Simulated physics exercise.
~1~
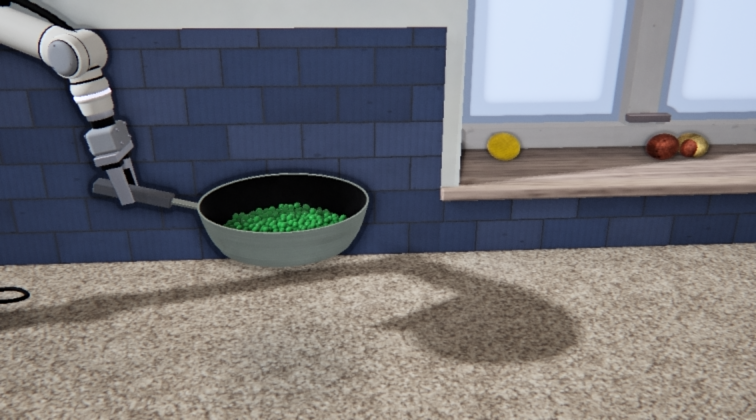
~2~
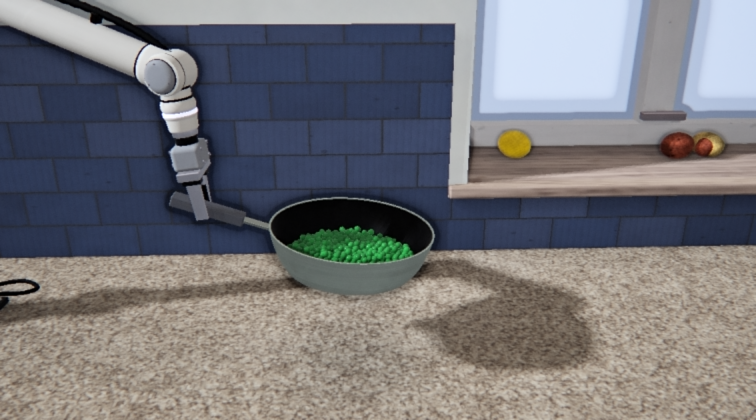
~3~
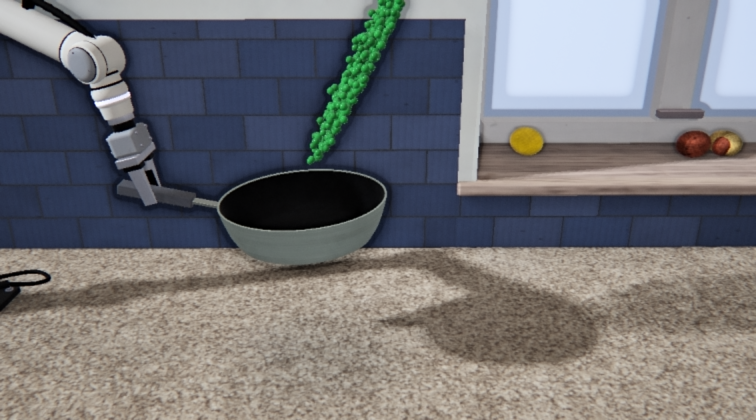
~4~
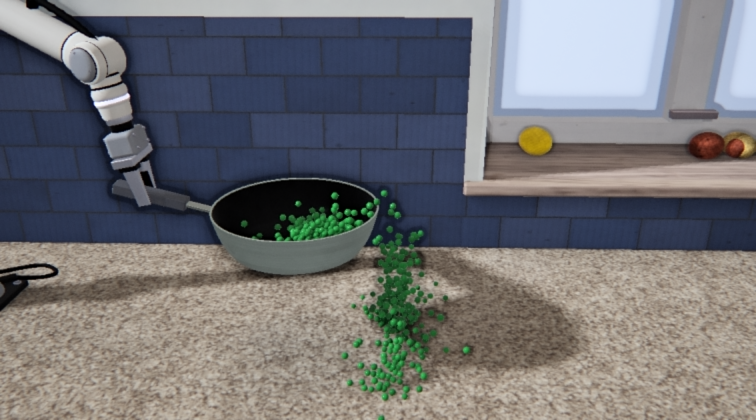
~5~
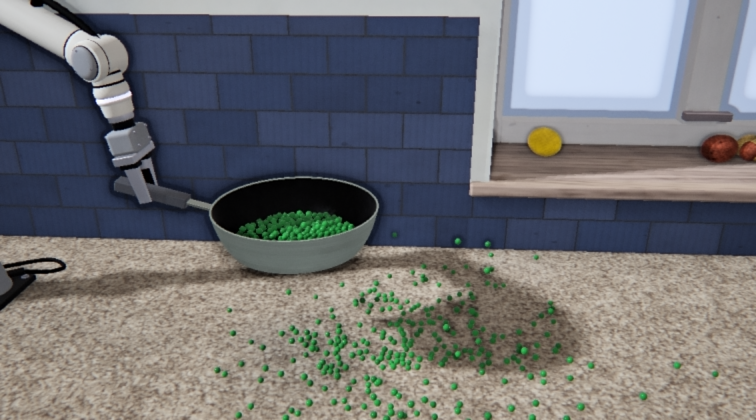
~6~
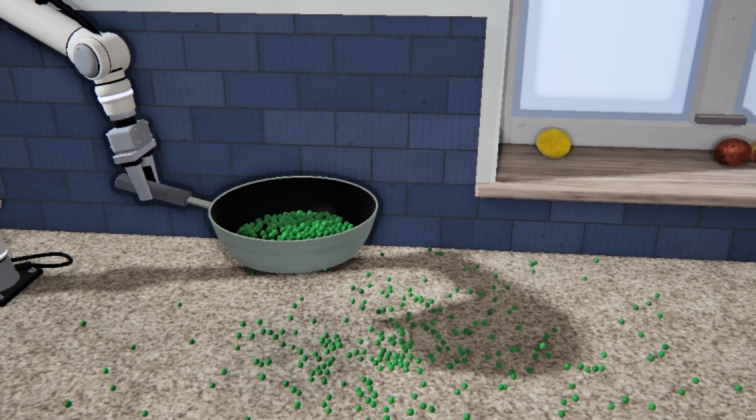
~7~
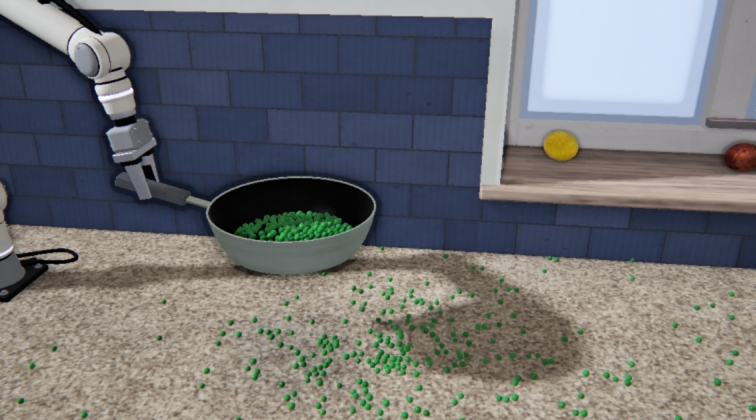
On a speckled kitchen counter before a blue tiled wall and a windowsill with fruit, a robot arm holds a frying pan filled with small green beads. The arm swings the pan right and down, and the beads bank up inside it. It then draws the pan back left and up, flinging the whole load high above in a long, dense stream. As the pan settles level, some beads drop back into it while many others pour past its right side onto the counter. They bounce and scatter widely, leaving the still pan partly filled and beads strewn across the countertop.
